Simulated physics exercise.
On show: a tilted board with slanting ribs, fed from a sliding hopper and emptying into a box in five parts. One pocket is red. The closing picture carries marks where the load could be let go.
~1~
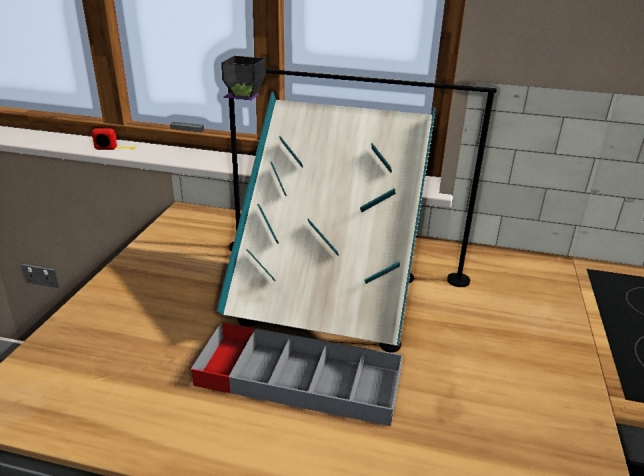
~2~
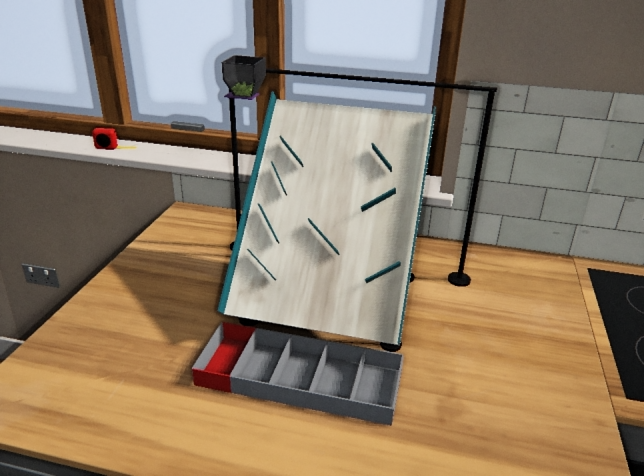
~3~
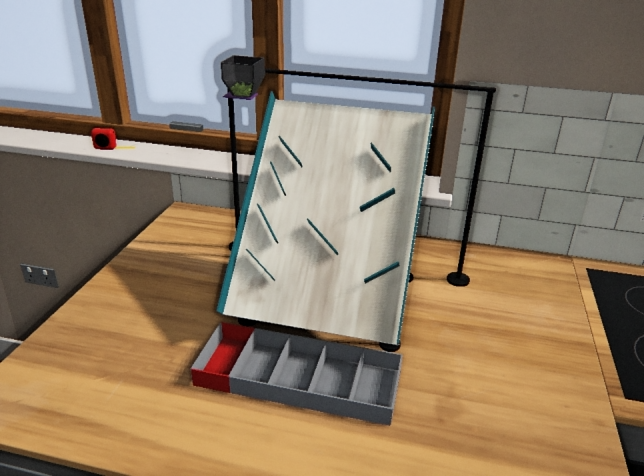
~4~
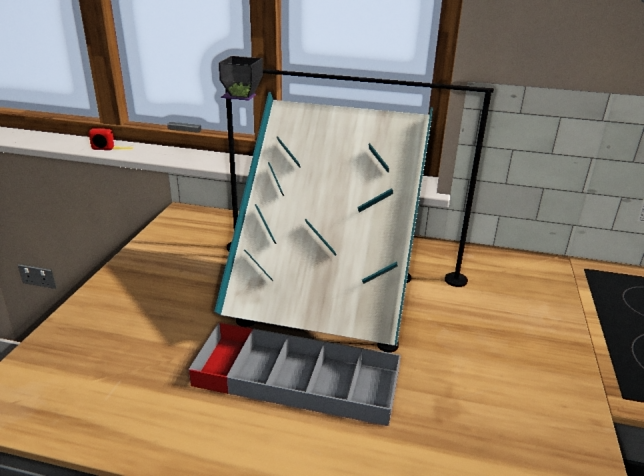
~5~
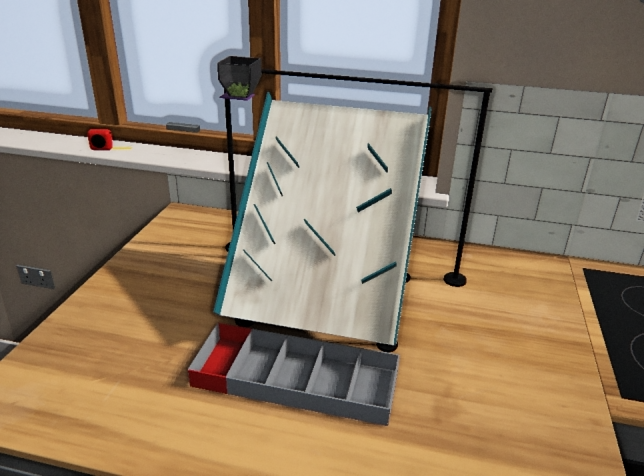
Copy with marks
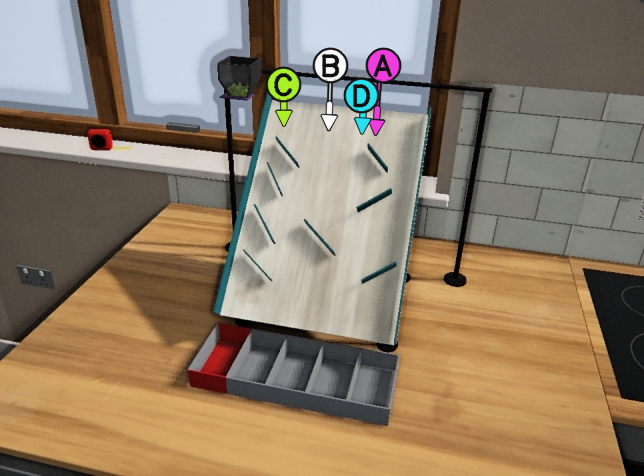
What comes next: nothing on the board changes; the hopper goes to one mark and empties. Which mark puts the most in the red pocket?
Take C.
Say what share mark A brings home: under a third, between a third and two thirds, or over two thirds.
Under a third.
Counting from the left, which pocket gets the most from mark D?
It is the fourth one.
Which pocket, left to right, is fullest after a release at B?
It is the fourth one.
On the marked copy, mark A meets the board at (375, 129); mark B meets the board at (328, 124); mark C meets the board at (283, 120); mark D meets the board at (362, 128).
If A is chosen, not one piece in the red pocket, the larger part in other pockets, about a tenth outside the box.
If B is chosen, not one piece in the red pocket, the larger part in other pockets, roughly a quarter outside the box.
If C is chosen, roughly a third in the red pocket, roughly half in other pockets, about a tenth outside the box.
If D is chosen, not one piece in the red pocket, almost all in other pockets, about a tenth outside the box.
